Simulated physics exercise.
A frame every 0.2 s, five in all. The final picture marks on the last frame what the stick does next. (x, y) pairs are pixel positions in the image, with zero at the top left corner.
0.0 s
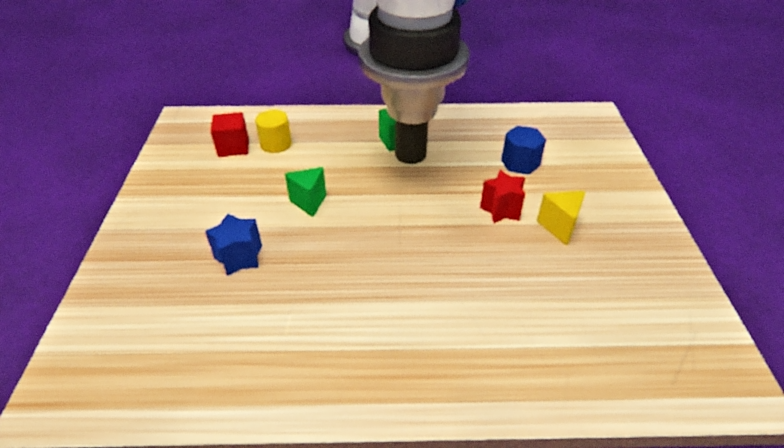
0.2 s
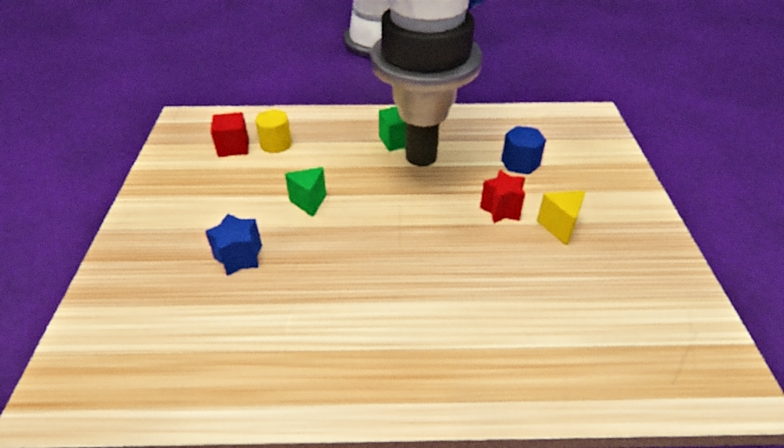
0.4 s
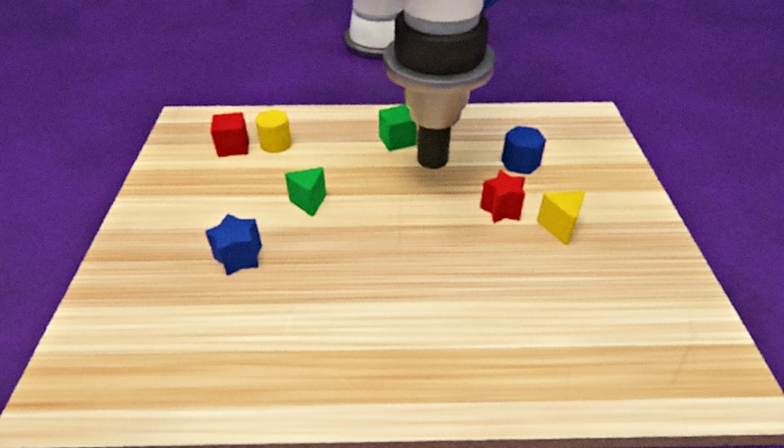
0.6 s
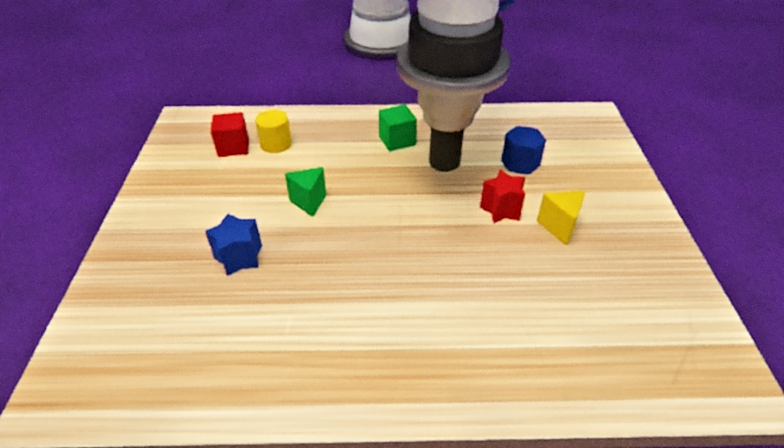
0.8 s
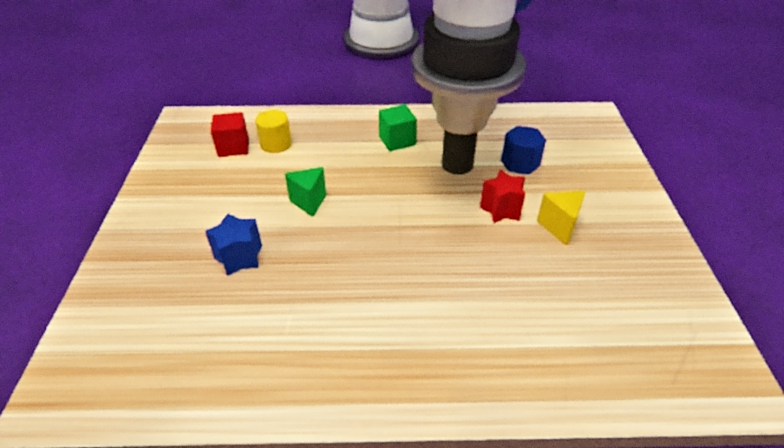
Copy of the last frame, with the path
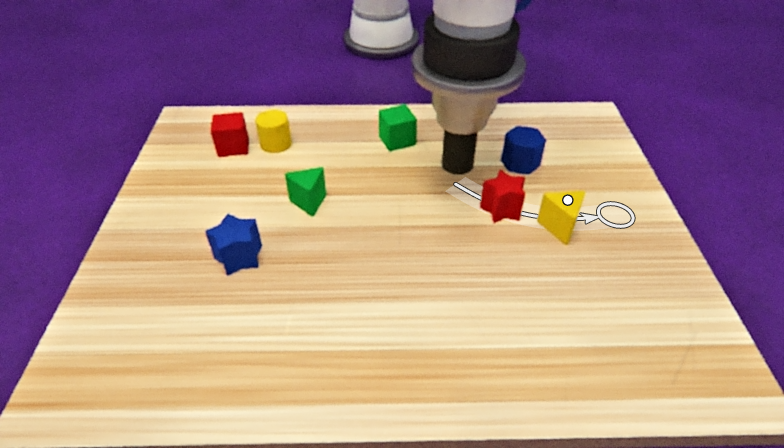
On a wooden board, a robot arm's dark stick moves slightly right among still coloured blocks.
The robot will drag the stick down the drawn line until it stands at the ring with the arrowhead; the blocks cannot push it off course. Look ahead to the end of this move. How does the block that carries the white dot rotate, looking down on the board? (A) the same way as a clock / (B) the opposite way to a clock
It's B.
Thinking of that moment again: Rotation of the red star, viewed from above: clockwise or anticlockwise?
It spins clockwise.
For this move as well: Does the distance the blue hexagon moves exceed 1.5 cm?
No, it doesn't check out.
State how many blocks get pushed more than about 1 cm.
I expect two blocks to be moved by more than 1 cm.
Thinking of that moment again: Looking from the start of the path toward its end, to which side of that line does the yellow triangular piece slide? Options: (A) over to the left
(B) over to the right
I choose B.
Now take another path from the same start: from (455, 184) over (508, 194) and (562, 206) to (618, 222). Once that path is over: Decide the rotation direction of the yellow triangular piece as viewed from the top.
My prediction: CW.
The drawn path runs from (455, 184) over (502, 207) and (560, 219) to (616, 215); the dot is on the yellow triangular piece.
The first path, step by step. One third of the way, stick (506, 188); red star (534, 195); yellow triangular piece (572, 202).
Two thirds of the way, stick (567, 200); red star (577, 214), turned 45° clockwise; yellow triangular piece (619, 220), turned 55° anticlockwise.
At the end, stick (623, 196); red star (580, 213), turned 60° clockwise; blue hexagon not moved; yellow triangular piece (620, 222), turned 65° anticlockwise.
